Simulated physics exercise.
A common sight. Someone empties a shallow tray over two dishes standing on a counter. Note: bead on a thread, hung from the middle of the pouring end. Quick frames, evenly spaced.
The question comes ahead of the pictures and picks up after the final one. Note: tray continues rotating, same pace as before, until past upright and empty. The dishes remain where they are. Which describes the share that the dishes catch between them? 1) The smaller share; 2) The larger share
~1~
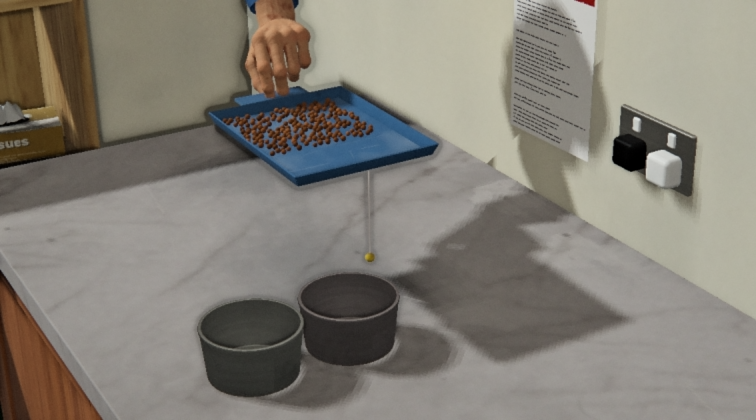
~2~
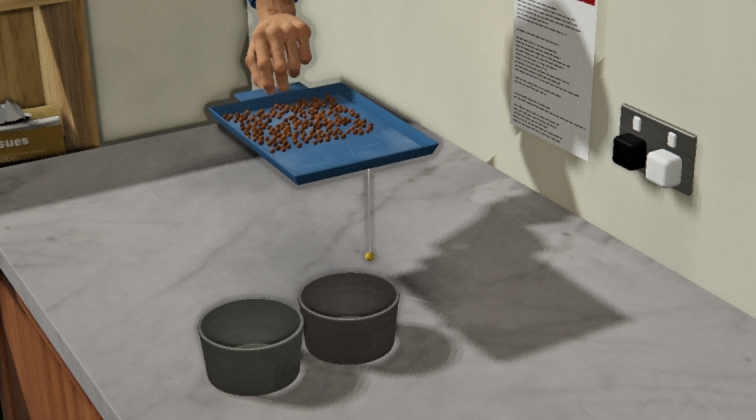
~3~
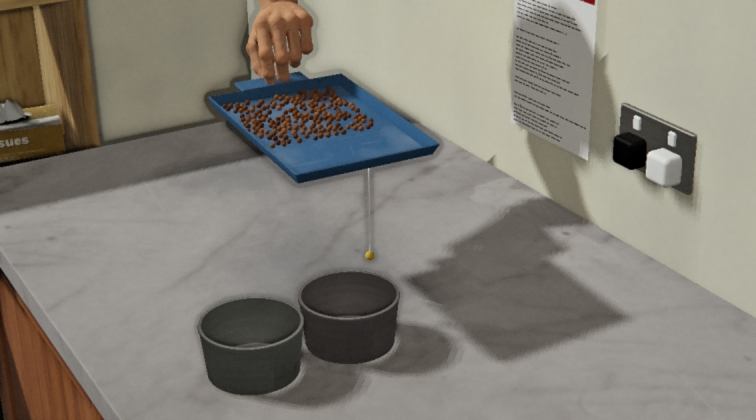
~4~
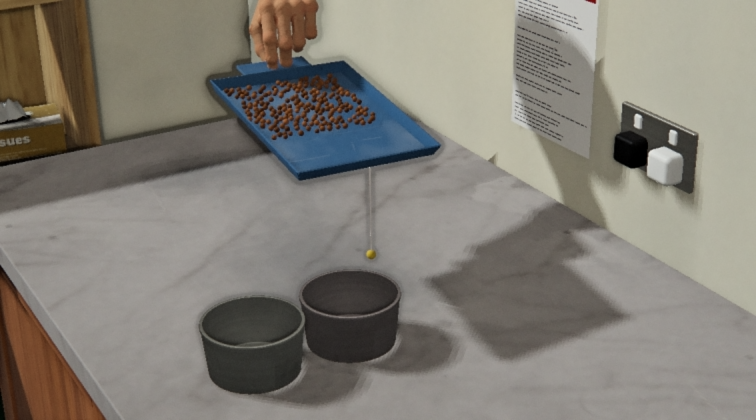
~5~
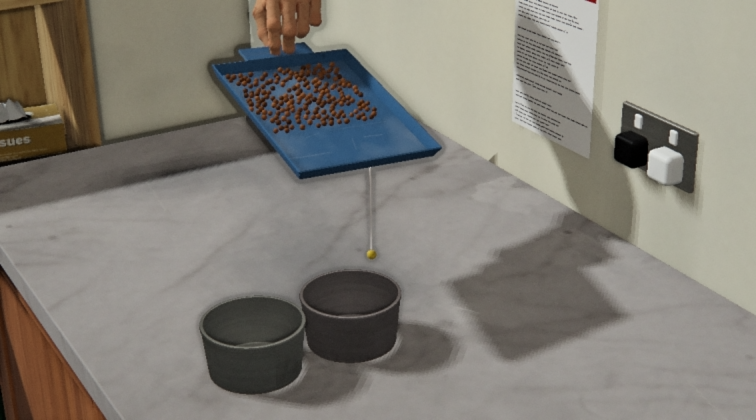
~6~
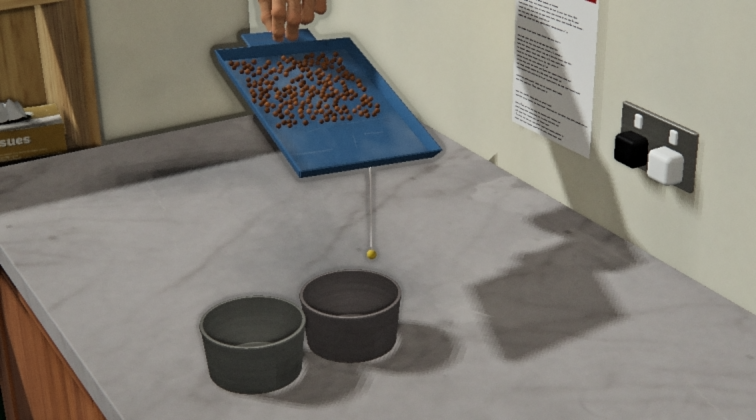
Option 1: The smaller share.
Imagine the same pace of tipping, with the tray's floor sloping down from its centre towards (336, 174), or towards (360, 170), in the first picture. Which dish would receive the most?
First place: The dish to the right; second place: The dish to the right.
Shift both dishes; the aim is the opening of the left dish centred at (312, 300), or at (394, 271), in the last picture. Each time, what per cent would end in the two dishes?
Trial 1 near 50 percent, trial 2 near 70 percent.
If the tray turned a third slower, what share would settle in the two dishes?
It would be close to 10 per cent.
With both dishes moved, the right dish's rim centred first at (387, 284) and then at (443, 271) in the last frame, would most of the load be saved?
Try 1: A lesser share; try 2: The greater share.
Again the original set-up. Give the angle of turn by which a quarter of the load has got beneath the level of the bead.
That would be about 65 degrees from level.
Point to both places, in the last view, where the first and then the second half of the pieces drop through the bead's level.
I'd say around (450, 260) at first, then around (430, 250).
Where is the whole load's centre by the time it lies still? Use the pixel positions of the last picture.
Centre at rest, last view: Approx. (455, 316).
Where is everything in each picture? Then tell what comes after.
The first frame shows corners of the pouring end (298, 174) and (432, 143), level; middle of the load (300, 125), cereal balls; left dish (274, 366); right dish (373, 336); bead on its thread (370, 257).
The second frame shows corners of the pouring end (298, 173) and (432, 143), level; middle of the load (300, 122).
The third frame shows corners of the pouring end (298, 172) and (433, 143), tipped barely, lowest at the right corner; middle of the load (300, 115).
The fourth frame shows corners of the pouring end (300, 169) and (435, 144), tipped a little, lowest at the right corner; middle of the load (302, 105).
The fifth frame shows corners of the pouring end (302, 168) and (435, 146), tipped a little, lowest at the right corner; middle of the load (303, 96).
The sixth frame shows corners of the pouring end (303, 168) and (436, 147), tipped clearly, lowest at the right corner; middle of the load (307, 88); left dish (276, 363); right dish (375, 333).
Just after the last frame, tray tipped steeply; roughly half on the tray; just a few in the right dish; roughly a quarter outside both; roughly a third in the air.
A moment on, tray tipped past a quarter turn; about a tenth in the right dish; the larger part outside both; about a tenth in the air.
Further on, tray tipped past a quarter turn; about a tenth in the right dish; almost all outside both.
When it is over, tray tipped past a quarter turn; not one in the left dish; about a tenth in the right dish; almost all outside both.
